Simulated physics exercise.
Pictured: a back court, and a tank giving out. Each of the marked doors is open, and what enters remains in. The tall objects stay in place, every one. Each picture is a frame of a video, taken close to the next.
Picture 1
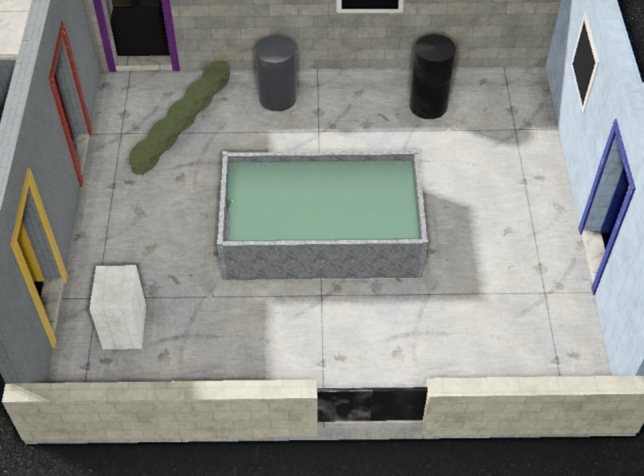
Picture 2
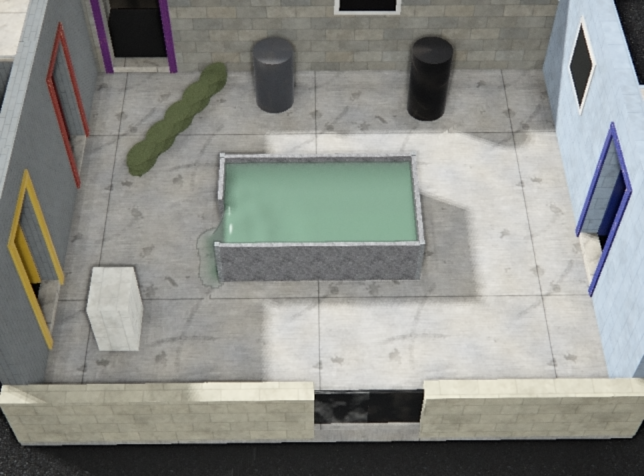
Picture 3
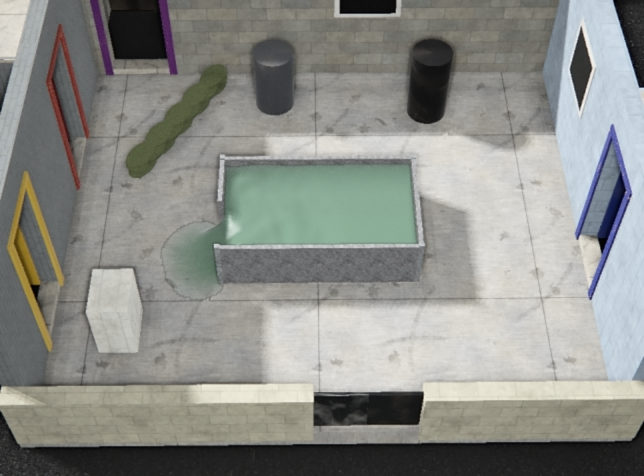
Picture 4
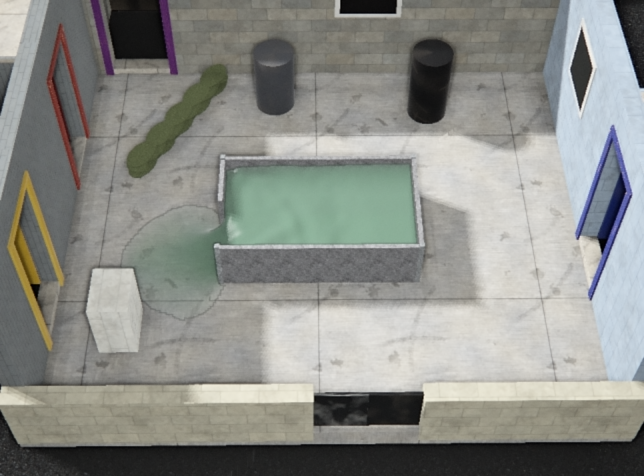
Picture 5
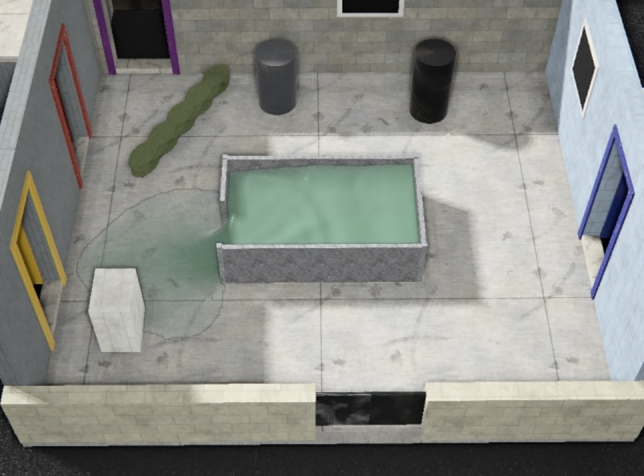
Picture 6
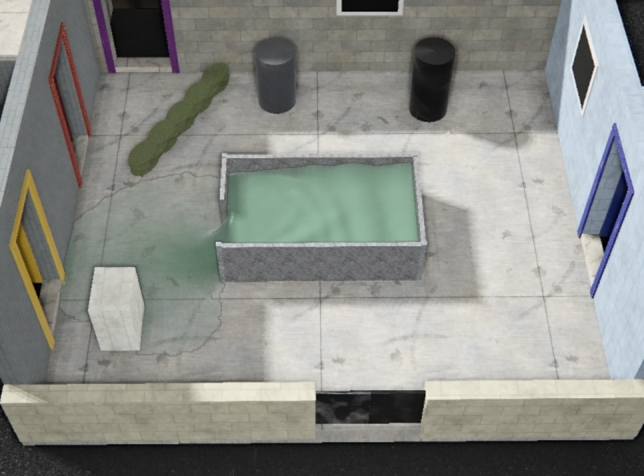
To begin with, a stone-walled tank of green water stands whole and still in a paved back court. Its left wall opens at a gap, and water pours out onto the paving. The pale green sheet widens leftward, spreading around the white block and reaching the wall by the yellow-edged doorway.
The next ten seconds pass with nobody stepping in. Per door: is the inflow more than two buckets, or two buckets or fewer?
Yellow door - more than two; red door - more than two; blue door - two or fewer; purple door - more than two.
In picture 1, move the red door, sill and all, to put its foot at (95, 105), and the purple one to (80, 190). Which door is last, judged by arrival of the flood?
It's the blue door.
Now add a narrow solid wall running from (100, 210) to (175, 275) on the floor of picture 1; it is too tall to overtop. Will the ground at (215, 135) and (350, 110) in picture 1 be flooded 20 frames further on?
Result, in order: Swamped / swamped.
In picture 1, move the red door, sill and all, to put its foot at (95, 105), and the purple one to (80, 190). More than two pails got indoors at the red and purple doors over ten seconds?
In that case the red runs past it while the purple runs past it.
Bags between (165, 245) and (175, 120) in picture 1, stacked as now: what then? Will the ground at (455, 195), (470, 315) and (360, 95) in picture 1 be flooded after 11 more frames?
As listed: Spared, spared, spared.
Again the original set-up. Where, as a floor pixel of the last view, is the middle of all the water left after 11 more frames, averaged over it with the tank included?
Close to (245, 245), I reckon.
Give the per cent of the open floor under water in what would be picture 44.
Around 60 percent of it.
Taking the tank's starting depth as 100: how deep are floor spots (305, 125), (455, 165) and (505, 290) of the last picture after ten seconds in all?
The depth comes out near 2, 2 and 8 per cent.
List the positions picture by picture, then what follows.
The first frame shows the open tank at (322, 200) is whole and still.
In the second frame, water pours out at (224, 246) and has run to (209, 282).
In the third frame, water pours out at (224, 248) and has run to (173, 241).
In the fourth frame, water pours out at (224, 249) and has run to a hidden place.
In the fifth frame, water pours out at (226, 248) and has run to (84, 270).
In the sixth frame, the front is at (61, 298), out from the gap at (226, 247).
A moment on, water covers 15 % of the floor; the yellow door over two buckets in, the red door wet at the sill, nothing in, the blue door not reached, the purple door not reached.
Next, water covers 25 % of the floor; the yellow door far over two buckets in, the red door under two buckets in, the blue door not reached, the purple door not reached.
Then, water covers 35 % of the floor; the yellow door far over two buckets in, the red door over two buckets in, the blue door not reached, the purple door under two buckets in.
Later, water covers 60 % of the floor; the yellow door far over two buckets in, the red door over two buckets in, the blue door not reached, the purple door over two buckets in.
In the end, water covers 80 % of the floor; the yellow door far over two buckets in, the red door far over two buckets in, the blue door wet at the sill, nothing in, the purple door over two buckets in.
